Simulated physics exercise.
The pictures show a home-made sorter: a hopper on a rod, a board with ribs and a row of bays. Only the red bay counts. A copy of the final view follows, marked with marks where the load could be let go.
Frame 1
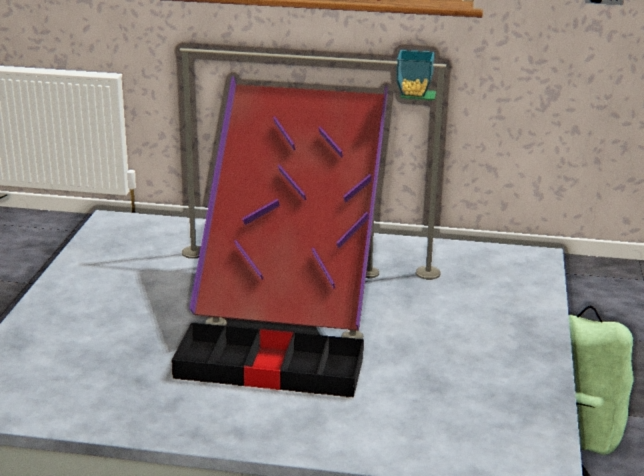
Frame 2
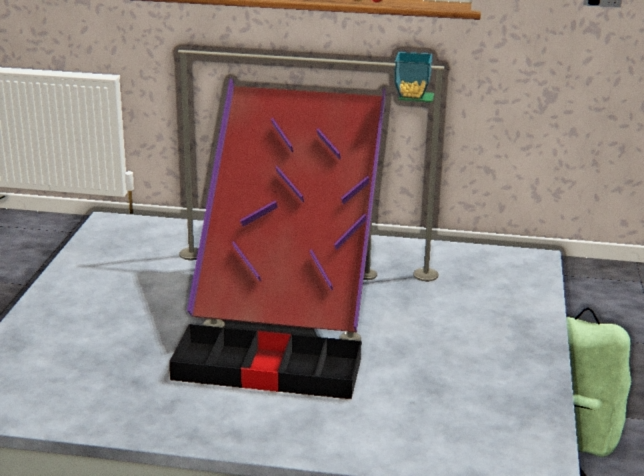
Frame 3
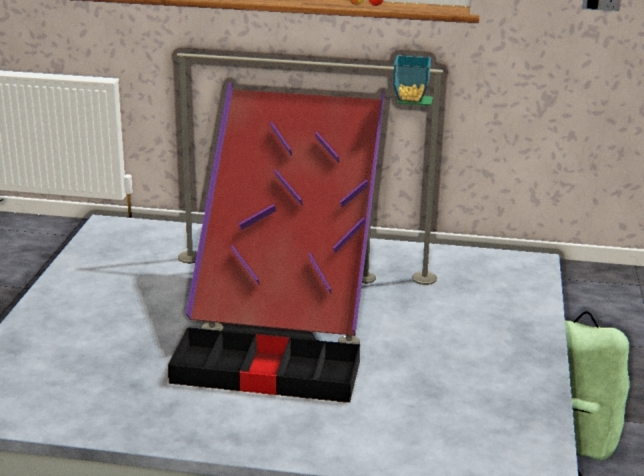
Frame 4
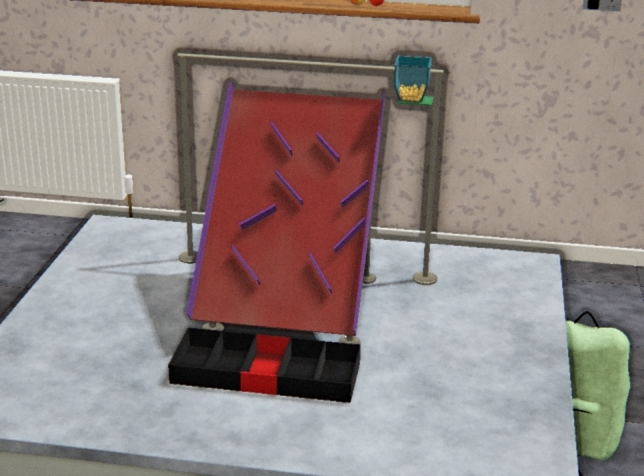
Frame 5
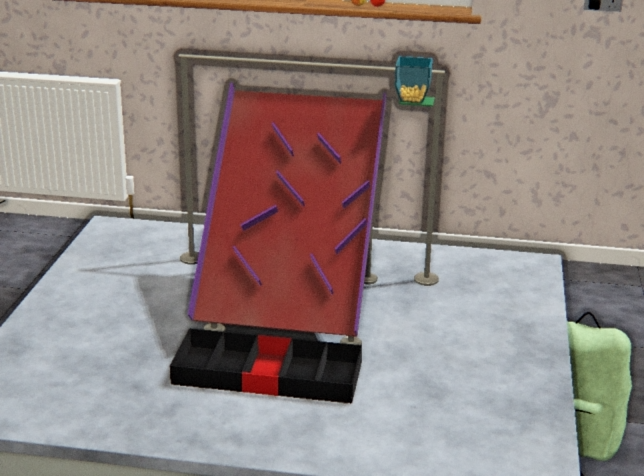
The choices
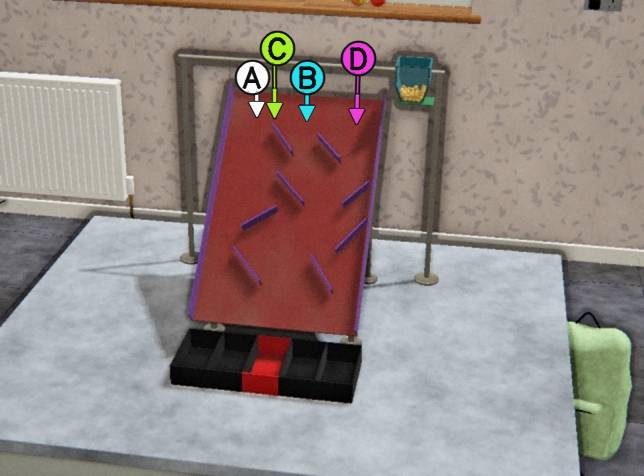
Only the camera moves, drifting very slightly as it looks down from the front at a pale tabletop in a room with a patterned wall and white radiator. A tilted red board with purple ribs stands behind a row of black bays with a red middle one, beside a green bag at right. The teal hopper of yellow pieces stays still on its grey rod, upper right.
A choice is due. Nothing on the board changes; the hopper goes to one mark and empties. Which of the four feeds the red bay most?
Choose D.
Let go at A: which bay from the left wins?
The first.
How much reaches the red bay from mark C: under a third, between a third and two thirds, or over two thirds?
Mark C gives under a third.
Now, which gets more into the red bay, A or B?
That would be B.
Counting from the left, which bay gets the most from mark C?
It is the first one.
On the marked copy, mark A meets the board at (256, 111); mark B meets the board at (306, 115); mark C meets the board at (274, 112); mark D meets the board at (356, 118).
If A is chosen, none at all in the red bay, all but a few in other bays.
If B is chosen, a small share in the red bay, the bulk in other bays.
If C is chosen, a small share in the red bay, all but a few in other bays.
If D is chosen, close to a third in the red bay, close to half in other bays, a small share held on the board.
